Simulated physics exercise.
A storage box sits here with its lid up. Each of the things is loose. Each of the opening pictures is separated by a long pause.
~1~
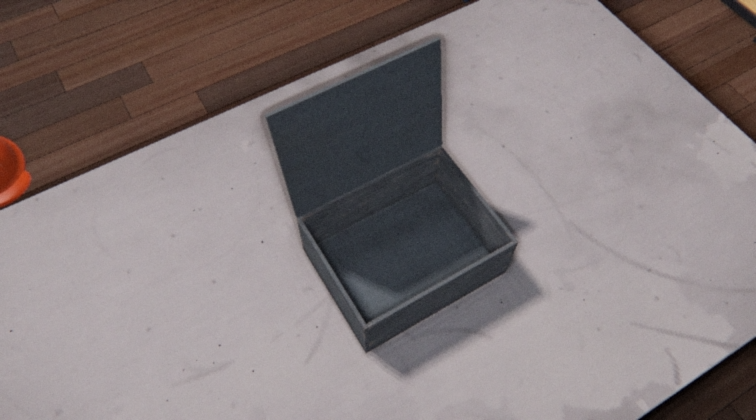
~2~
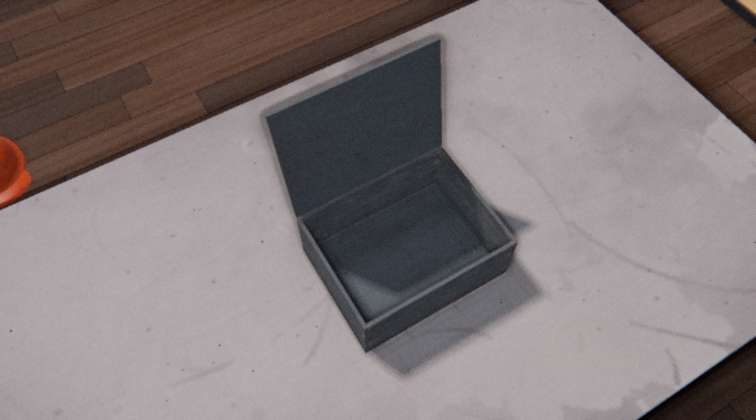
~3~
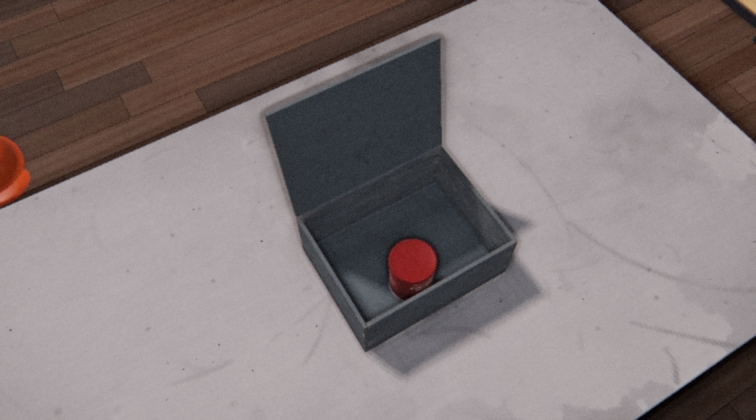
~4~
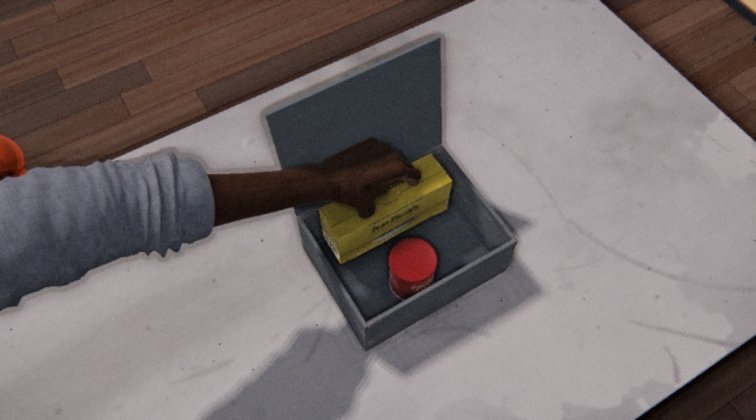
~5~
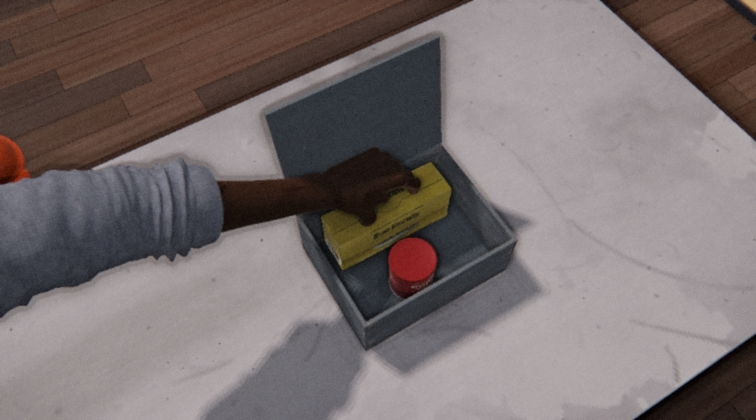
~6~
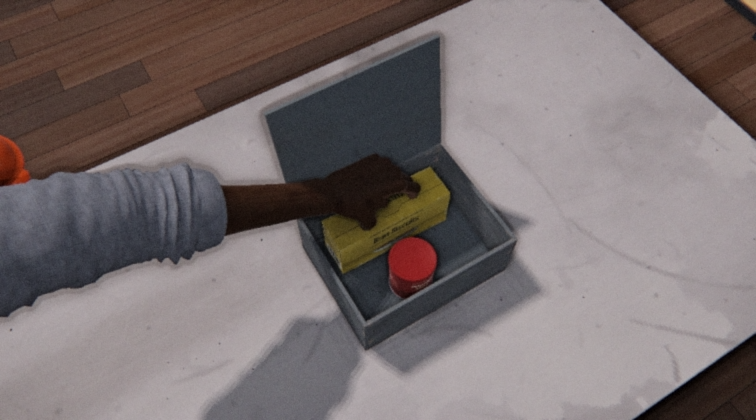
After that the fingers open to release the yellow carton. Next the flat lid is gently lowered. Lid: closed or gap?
Closed.
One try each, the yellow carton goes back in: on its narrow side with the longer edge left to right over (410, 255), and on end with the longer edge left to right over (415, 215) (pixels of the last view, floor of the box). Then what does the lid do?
Well, the first time the lid gets all the way down, and the second time it can't get down.
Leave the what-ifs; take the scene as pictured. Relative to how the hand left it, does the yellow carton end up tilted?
Looking at the last picture, the yellow carton is left as set.
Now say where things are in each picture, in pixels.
The last thing is not in view yet, in the first picture.
The last thing is not in view yet, in the second picture.
The last thing is not in view yet; red tin (412, 272), in the third picture.
Coming down; yellow carton (386, 209); red tin (412, 271), in the fourth picture.
Coming down; yellow carton (387, 216); red tin (412, 270), in the fifth picture.
Put in, still held; yellow carton (387, 220); red tin (412, 270), in the sixth picture.
Then, 1.20 s after the last picture, lid starting down.
Then, 1.60 s after the last picture, lid 61° above the rim.
Then, 1.80 s after the last picture, lid 33° above the rim.
Then, 2.00 s after the last picture, lid shut.
At rest, lid shut; both in place. Seen from the same camera at the end, yellow carton near (387, 220).
